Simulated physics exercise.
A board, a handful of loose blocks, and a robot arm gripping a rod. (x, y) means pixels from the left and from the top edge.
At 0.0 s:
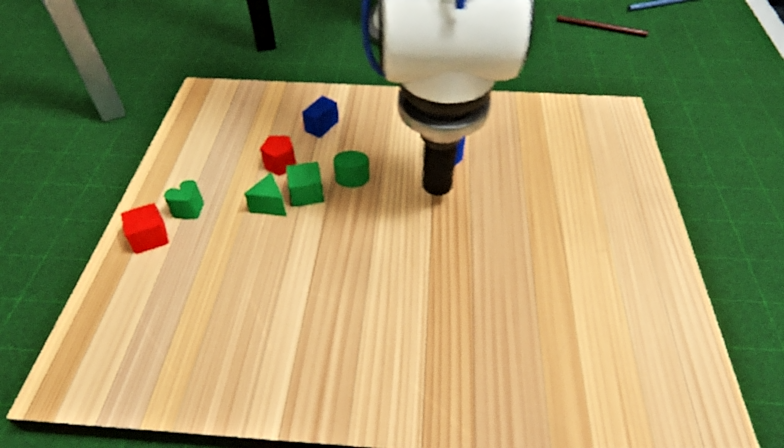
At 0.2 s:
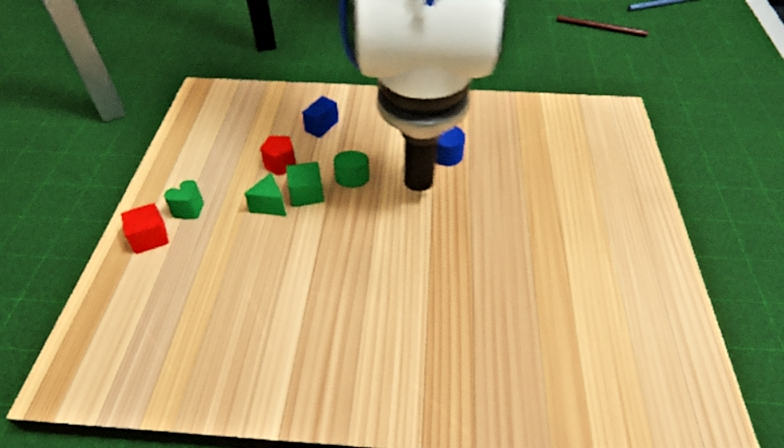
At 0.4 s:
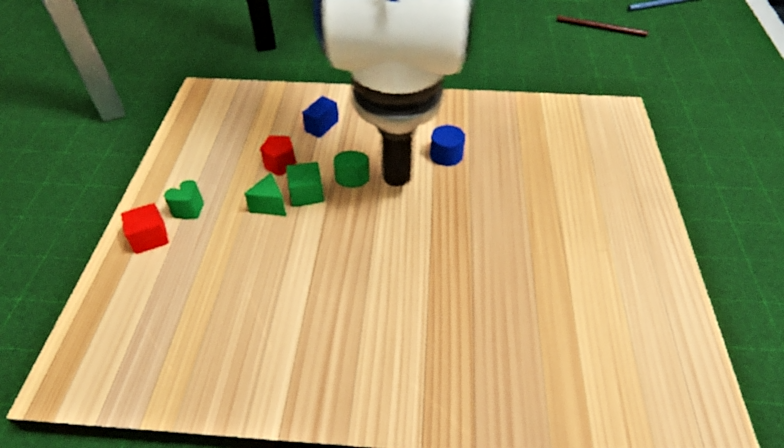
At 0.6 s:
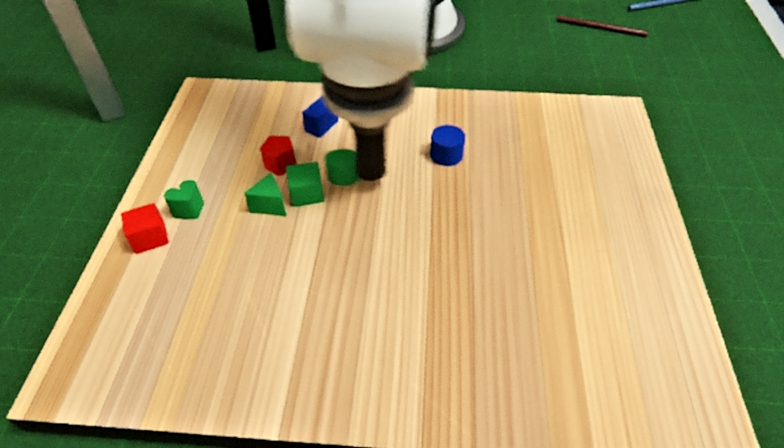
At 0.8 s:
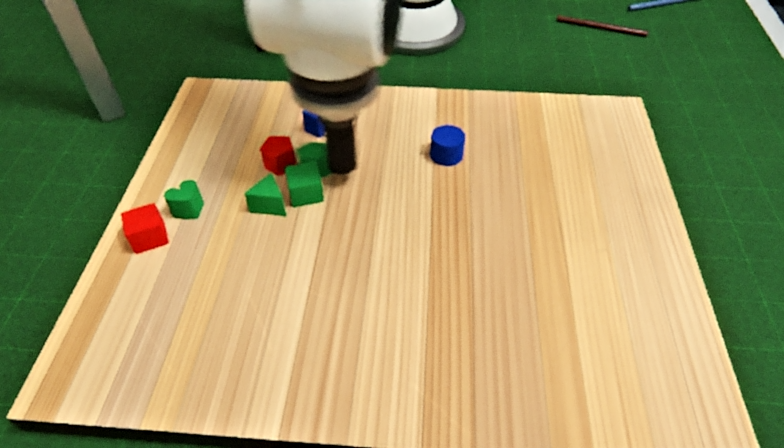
A white robot arm holding a dark rod reaches over a pale striped wooden board on a green surface, seen from above at an angle by a still camera. Red, green and blue blocks cluster at the upper left, with a blue round one near the rod. The arm sweeps left, uncovering the blue round block, then pushes the green rounded block leftward toward the red pentagon.
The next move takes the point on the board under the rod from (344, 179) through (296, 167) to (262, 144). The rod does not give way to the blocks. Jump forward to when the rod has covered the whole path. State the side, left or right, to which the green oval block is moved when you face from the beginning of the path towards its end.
Facing the way the path runs, start to end, you'll find the green oval block has shifted left.
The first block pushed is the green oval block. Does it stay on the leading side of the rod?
It falls back or aside.
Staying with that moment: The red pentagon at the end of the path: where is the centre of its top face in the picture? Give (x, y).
Its top centre is at about (208, 142).
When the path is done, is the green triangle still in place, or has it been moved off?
It is still on its spot.
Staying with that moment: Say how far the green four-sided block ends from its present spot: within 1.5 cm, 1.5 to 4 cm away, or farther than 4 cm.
Verdict: Less than 1.5 cm.
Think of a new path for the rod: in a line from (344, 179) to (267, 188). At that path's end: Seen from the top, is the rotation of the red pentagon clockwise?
No
The first path, step by step. One third of the way, rod (309, 157); red pentagon (250, 140), turned 20° clockwise; green four-sided block (295, 173), turned 40° anticlockwise; green oval block (280, 144), turned 10° anticlockwise.
Two thirds of the way, rod (280, 147); red pentagon (221, 140), turned 60° clockwise; green four-sided block (293, 173), turned 50° anticlockwise; green oval block (250, 142), turned 60° anticlockwise.
At the end, rod (259, 131); green triangle in place; red pentagon (208, 142), turned 85° clockwise; green four-sided block (293, 173), turned 50° anticlockwise; green oval block (237, 139), turned 130° anticlockwise.
